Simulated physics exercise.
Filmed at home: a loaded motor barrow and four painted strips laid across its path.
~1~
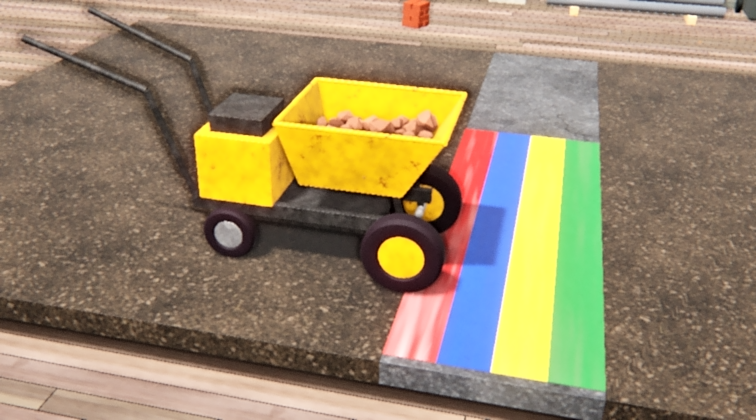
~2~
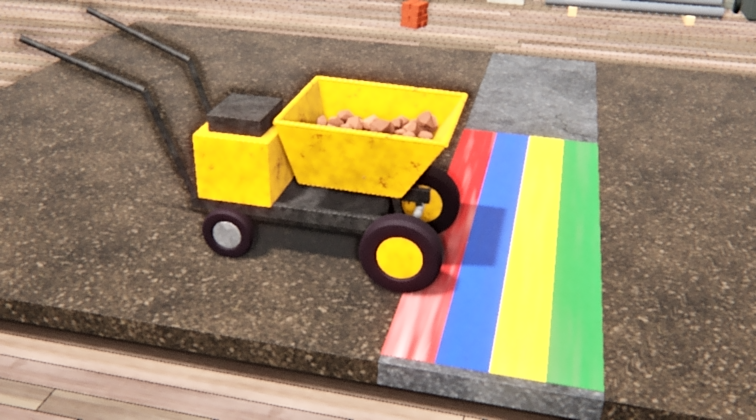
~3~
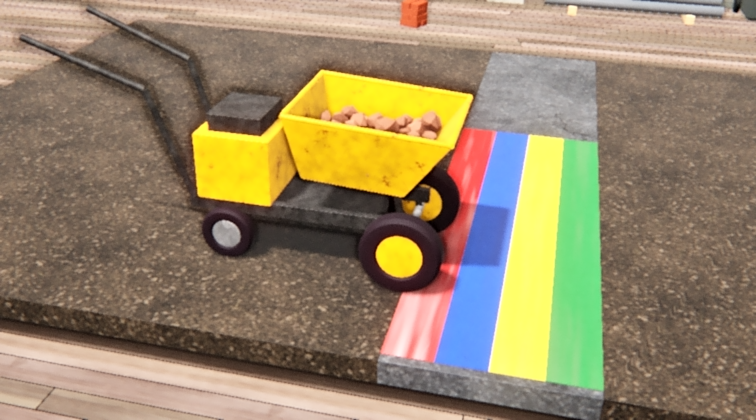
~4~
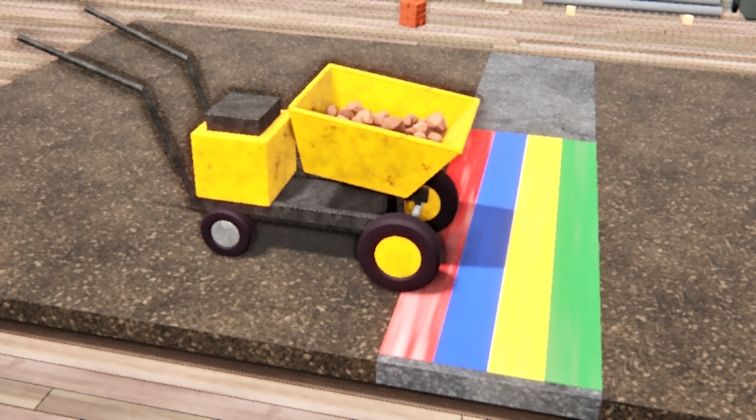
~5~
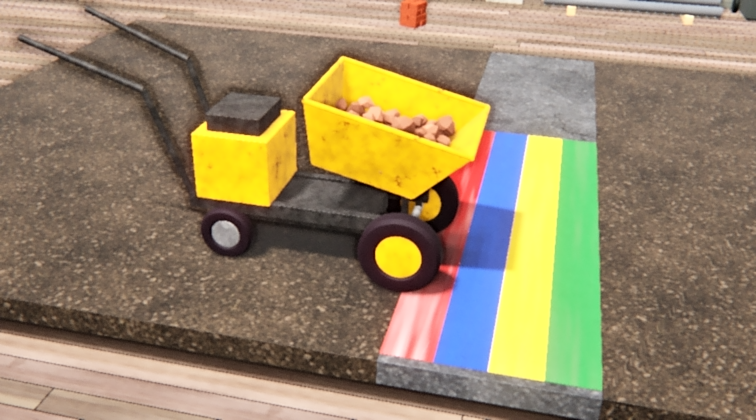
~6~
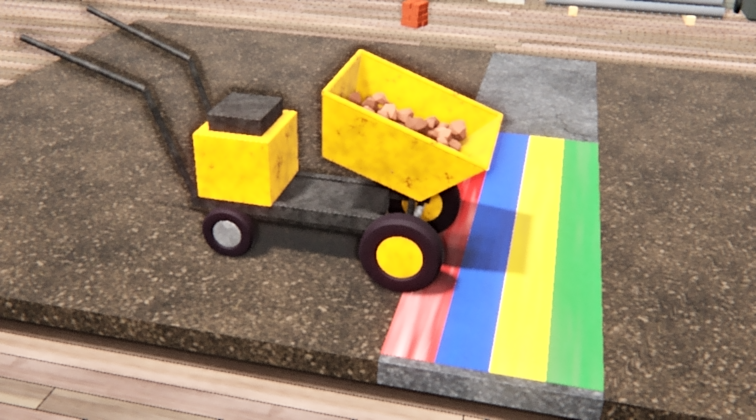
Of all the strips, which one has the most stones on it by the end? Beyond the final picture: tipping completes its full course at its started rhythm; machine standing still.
Most stones end on the green strip.
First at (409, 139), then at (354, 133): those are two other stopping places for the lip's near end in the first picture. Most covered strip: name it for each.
Result, place 1: Yellow; place 2: That blue strip.
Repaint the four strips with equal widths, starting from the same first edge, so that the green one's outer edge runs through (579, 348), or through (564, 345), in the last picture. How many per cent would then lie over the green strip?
In order, 40 % and 30 %.
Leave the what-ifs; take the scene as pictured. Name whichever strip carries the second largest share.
The next one is the yellow one.
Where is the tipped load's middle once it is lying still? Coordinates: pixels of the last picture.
Last view, centre at rest - approx. (575, 281).
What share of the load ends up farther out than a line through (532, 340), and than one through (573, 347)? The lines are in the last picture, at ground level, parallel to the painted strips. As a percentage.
Respectively 80 and 40 percent.
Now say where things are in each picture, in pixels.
In the first picture, lip of the skip at (444, 143), level; top of the load at (378, 131), lumps of rubble; red strip at (422, 318); blue strip at (472, 326); yellow strip at (524, 334); green strip at (577, 343).
In the second picture, lip of the skip at (445, 145), level; top of the load at (378, 131).
In the third picture, lip of the skip at (451, 146), tipped barely; top of the load at (353, 128).
In the fourth picture, lip of the skip at (459, 151), tipped a little; top of the load at (343, 121).
In the fifth picture, lip of the skip at (472, 158), tipped a little; top of the load at (354, 116).
In the sixth picture, lip of the skip at (486, 168), tipped clearly; top of the load at (368, 112); red strip at (420, 318); blue strip at (471, 326); yellow strip at (522, 334); green strip at (576, 343).
Soon, skip tipped steeply; all in the skip.
A while on, skip tipped right over; nearly all in the skip; a stray few over the yellow strip; a stray few over the green strip.
Towards the end, skip tipped right over; about half in the skip; a small part over the yellow strip; about a third over the green strip; about a quarter off the paint.
Finally, skip tipped right over; a small part in the skip; none over the red strip; a stray few over the blue strip; about a quarter over the yellow strip; about a third over the green strip; about a quarter off the paint.
